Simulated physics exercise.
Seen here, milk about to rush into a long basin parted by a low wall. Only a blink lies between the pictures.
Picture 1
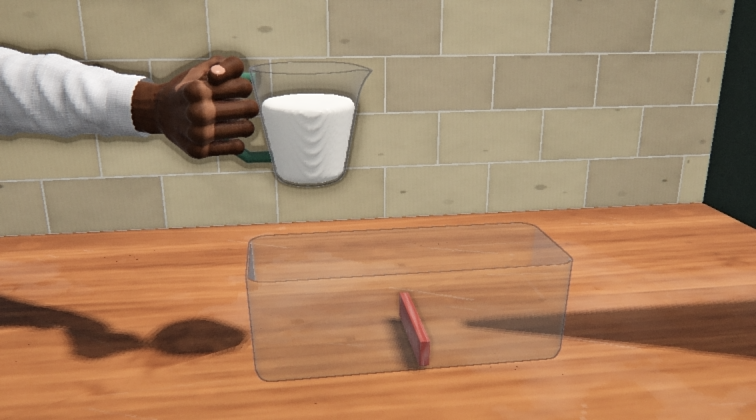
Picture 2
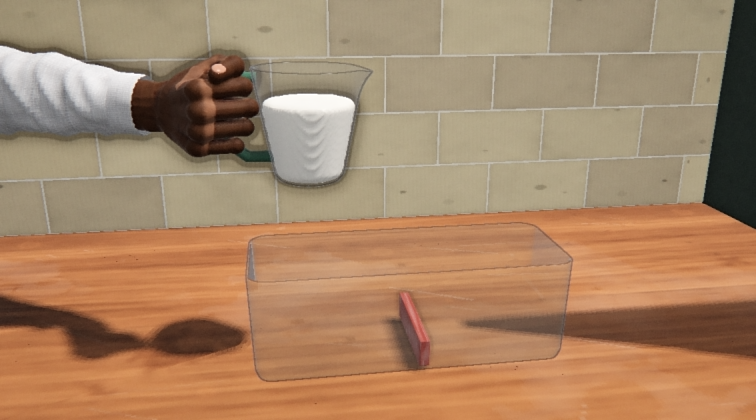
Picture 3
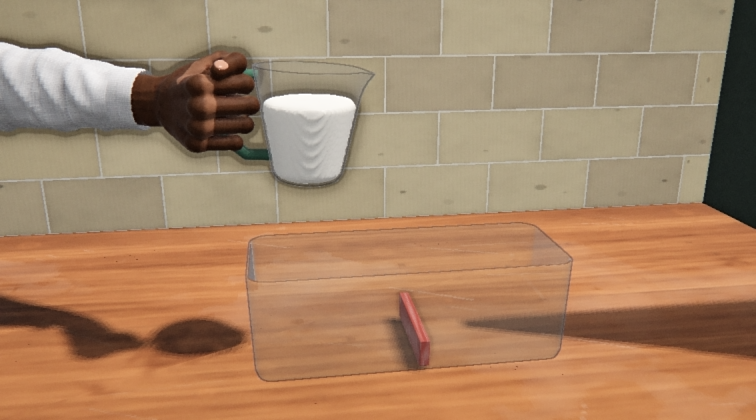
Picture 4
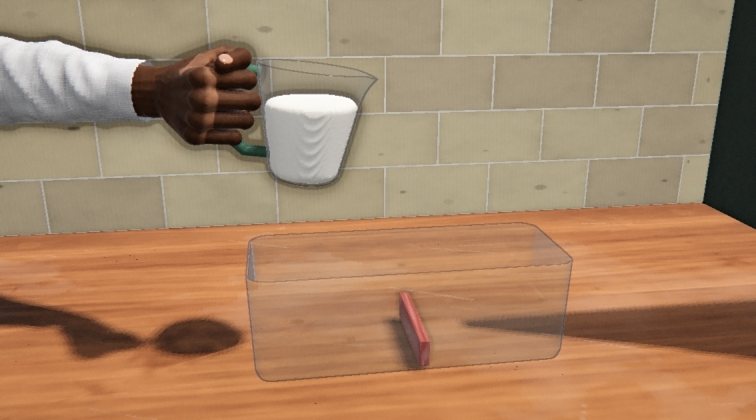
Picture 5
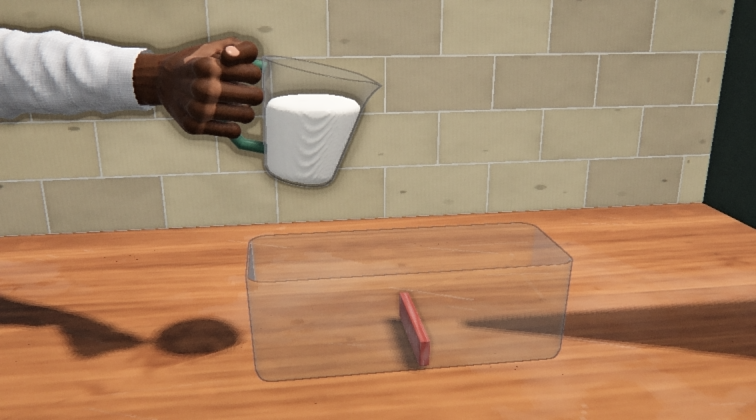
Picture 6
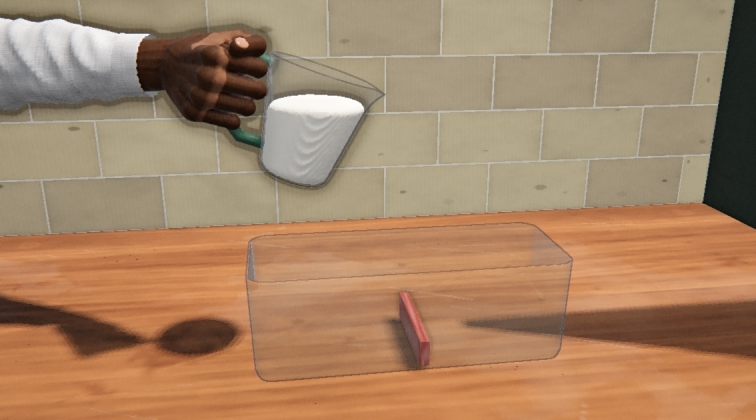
A dark-skinned hand in a white sleeve, reaching in from the left, holds a clear measuring jug of white milk upright, then slowly tilts it rightward, the milk staying nearly level as the jug leans. Below sits a long, clear, empty basin with a low reddish wall across its middle. The still camera looks slightly down on a wooden counter before pale greenish-beige tiles.
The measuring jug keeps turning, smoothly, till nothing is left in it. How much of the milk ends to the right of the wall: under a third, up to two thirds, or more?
In the end more than two thirds is right of the wall.
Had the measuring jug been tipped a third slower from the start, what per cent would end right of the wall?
Roughly 80 in a hundred.
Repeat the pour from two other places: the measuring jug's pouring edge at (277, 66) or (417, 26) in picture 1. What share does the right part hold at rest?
In turn 10 and 85 in a hundred.
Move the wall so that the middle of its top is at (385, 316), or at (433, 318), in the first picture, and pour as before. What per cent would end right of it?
The first gives 95 %, the second 40 %.
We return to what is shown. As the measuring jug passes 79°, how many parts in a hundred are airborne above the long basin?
Some 25 per cent.
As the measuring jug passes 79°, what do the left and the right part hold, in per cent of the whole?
Left about 0, right about 5.
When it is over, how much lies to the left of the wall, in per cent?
It comes to 25 per cent or so.
A moment on, the measuring jug is tipped on its side and 73 per cent is still to pour, 0 is left of the wall and 4 right of it.
Next, the measuring jug is tipped right over and 11 per cent is still to pour, 12 is left of the wall and 61 right of it.
Then the measuring jug is tipped right over and 0 per cent is still to pour, 22 is left of the wall and 76 right of it.
Later the measuring jug is tipped right over and 0 per cent is still to pour, 23 is left of the wall and 76 right of it.
In the end 23 per cent lies left of the wall, 76 right of it and 1 outside.
